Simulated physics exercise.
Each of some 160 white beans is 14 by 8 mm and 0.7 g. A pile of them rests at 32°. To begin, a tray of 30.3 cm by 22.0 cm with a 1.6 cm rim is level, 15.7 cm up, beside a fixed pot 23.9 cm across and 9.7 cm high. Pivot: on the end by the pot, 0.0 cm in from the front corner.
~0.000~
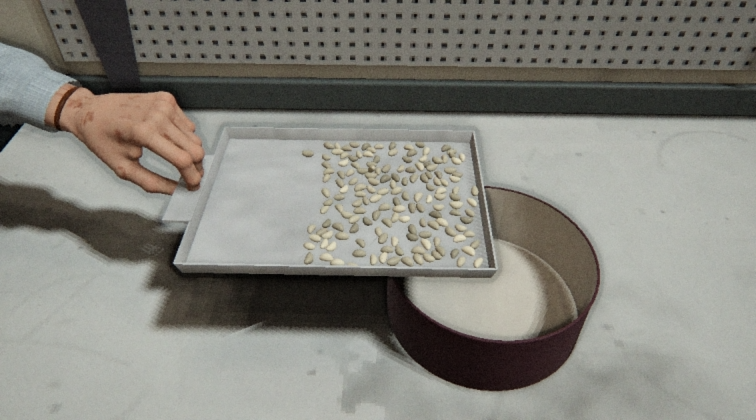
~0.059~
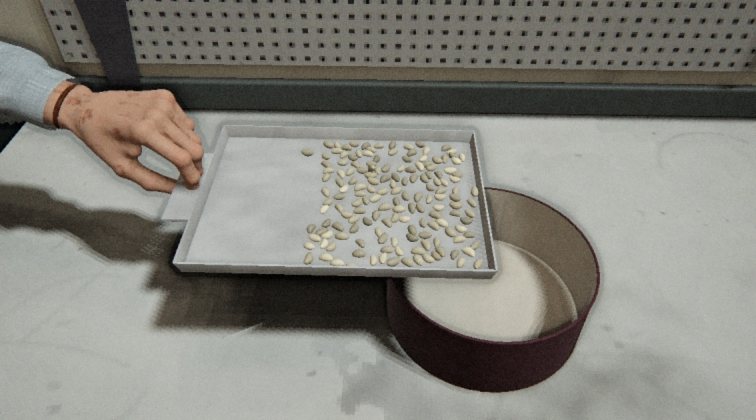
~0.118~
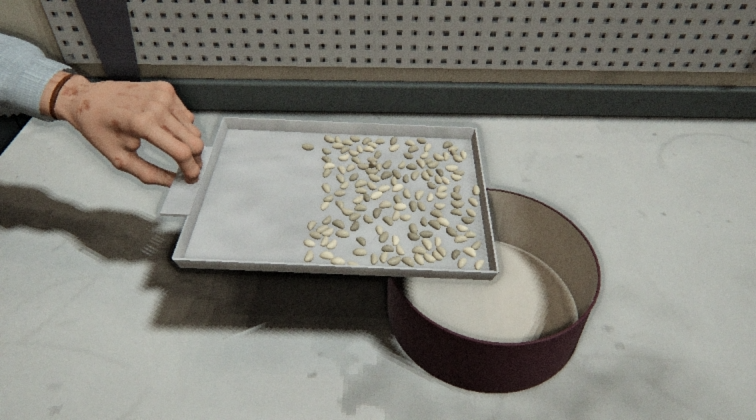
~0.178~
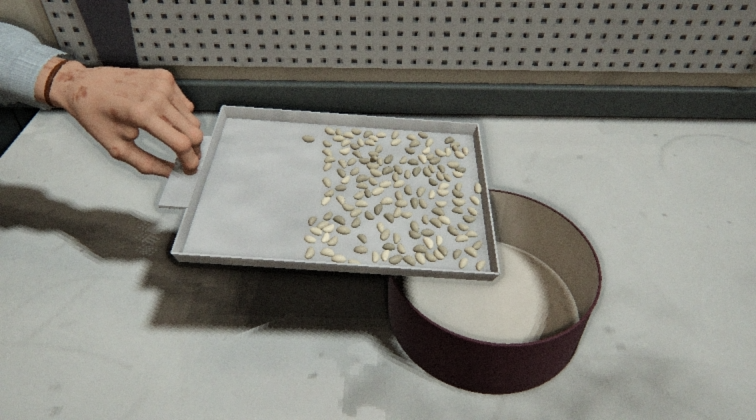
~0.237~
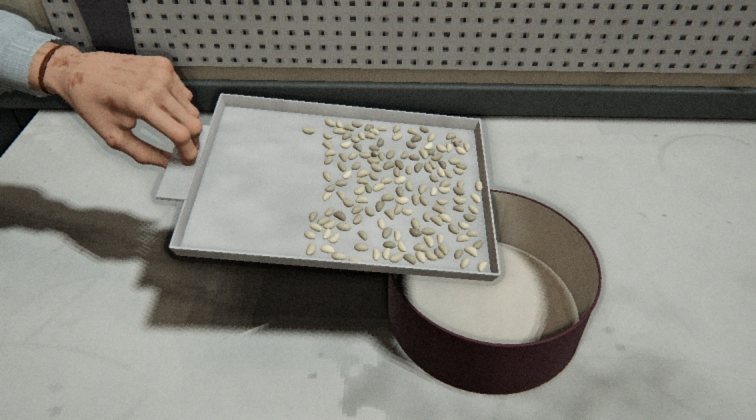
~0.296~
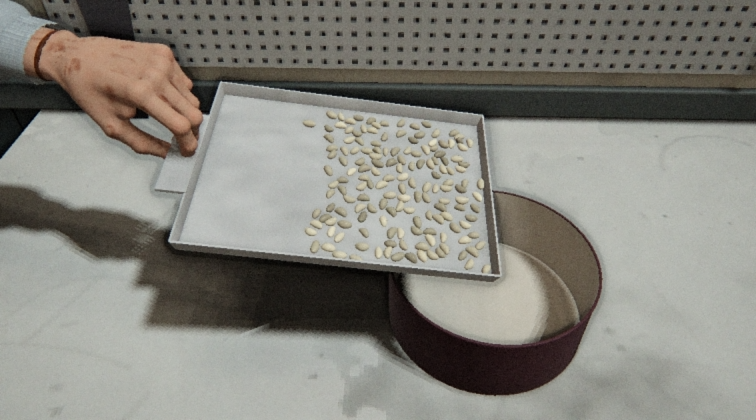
A hand raising the left end of a grey tray of scattered white beans, its right end over a dark red pot.
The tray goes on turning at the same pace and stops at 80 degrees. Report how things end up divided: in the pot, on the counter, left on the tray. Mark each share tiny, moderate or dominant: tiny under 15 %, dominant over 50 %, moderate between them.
Pot: Moderate, counter: Dominant, left on the tray: Tiny.
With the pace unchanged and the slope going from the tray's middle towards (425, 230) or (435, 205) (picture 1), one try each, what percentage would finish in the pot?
Roughly 90 per cent on the first try and 80 per cent on the second.
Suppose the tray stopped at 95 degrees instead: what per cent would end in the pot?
Estimate: Roughly 35 percent.
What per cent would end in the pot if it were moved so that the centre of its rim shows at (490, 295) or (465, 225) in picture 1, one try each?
First try about 95 per cent, second try about 0 per cent.
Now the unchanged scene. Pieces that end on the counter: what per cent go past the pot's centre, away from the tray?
About 70 %.
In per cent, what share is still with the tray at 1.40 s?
Load share: Around 95%.
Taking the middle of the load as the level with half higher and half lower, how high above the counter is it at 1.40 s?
Roughly 22 centimetres.
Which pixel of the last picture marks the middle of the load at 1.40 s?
By then the middle of the load sits around (494, 225).
After 0.96 s, tilt 44 degrees; the tray holds 100 %, the pot 0 %.
After 1.40 s, tilt 65 degrees; the tray holds 95 %, the pot 0 %.
Then, at 1.92 s, tilt 80 degrees; the tray holds 15 %, the pot 25 %.
By 3.2 s all is still; pot 35 %, counter 60 %, tray 0 %.
